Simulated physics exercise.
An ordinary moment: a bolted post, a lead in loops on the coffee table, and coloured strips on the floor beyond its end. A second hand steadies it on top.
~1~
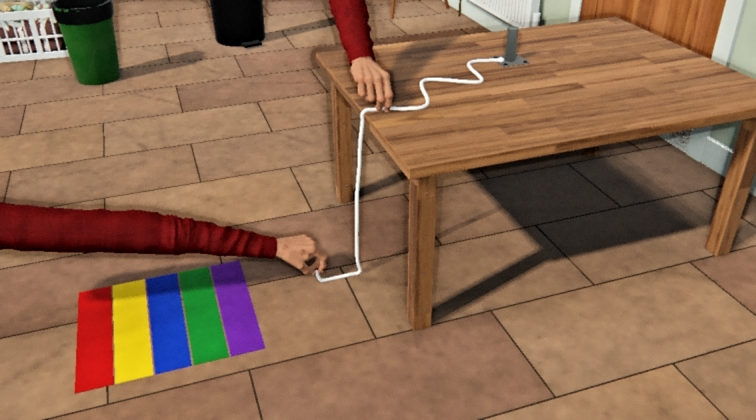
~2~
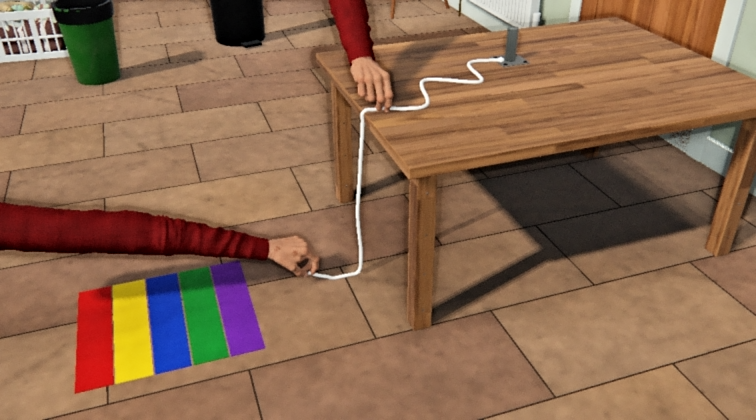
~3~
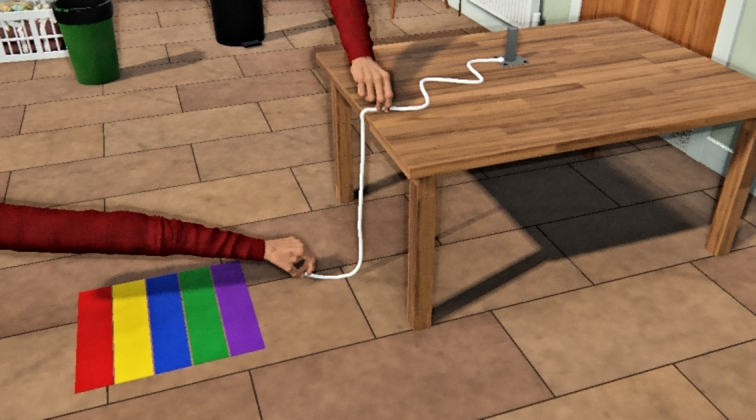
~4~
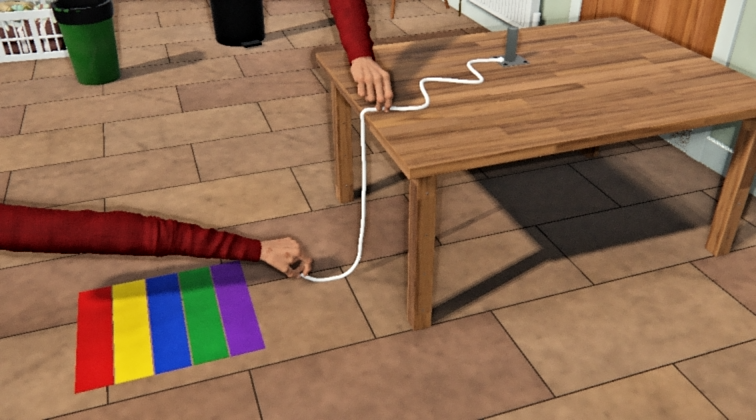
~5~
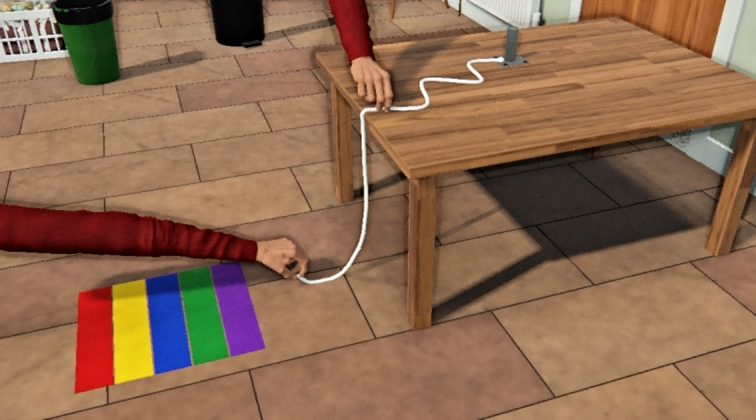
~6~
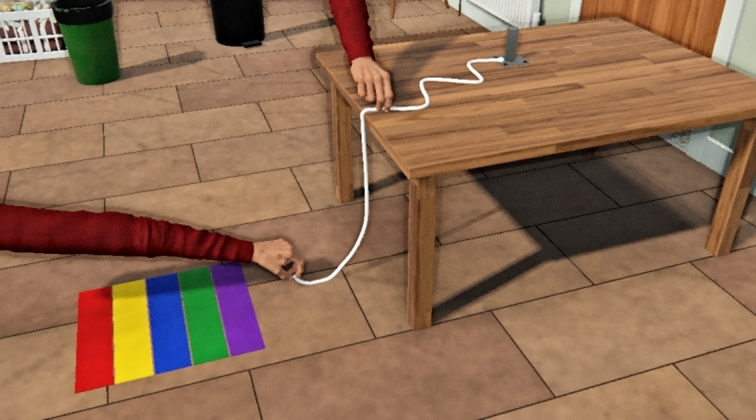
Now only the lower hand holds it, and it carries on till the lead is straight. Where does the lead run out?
Over red.
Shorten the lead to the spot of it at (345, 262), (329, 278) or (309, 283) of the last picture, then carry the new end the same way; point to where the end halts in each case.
Try by try, around (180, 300), (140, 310) and (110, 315).
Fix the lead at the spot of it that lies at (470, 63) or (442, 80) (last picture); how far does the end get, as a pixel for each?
The places are (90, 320) and (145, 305).
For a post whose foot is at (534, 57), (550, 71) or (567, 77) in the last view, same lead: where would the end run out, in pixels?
Try by try, around (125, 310), (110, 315) and (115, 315).
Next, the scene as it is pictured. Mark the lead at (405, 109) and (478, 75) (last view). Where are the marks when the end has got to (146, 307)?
Near (338, 150) and (449, 76).
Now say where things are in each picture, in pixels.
End (317, 271); purple (244, 334); green (208, 342); blue (171, 351); yellow (133, 359); red (94, 368), in the first picture.
End (309, 273); lead through (469, 63) (459, 81) (427, 98) (363, 115) (359, 192) (361, 256), in the second picture.
End (305, 274), in the third picture.
End (302, 274); lead through (469, 63) (459, 81) (427, 98) (363, 115) (364, 192) (359, 256), in the fourth picture.
End (298, 275), in the fifth picture.
End (294, 276); lead through (469, 63) (459, 81) (427, 98) (363, 115) (367, 191) (351, 255), in the sixth picture.
Early on, end near (146, 307); over yellow.
Midway, end near (108, 315); over red.
At the end of the slack, end near (85, 320); over red. The end stops over the red strip.
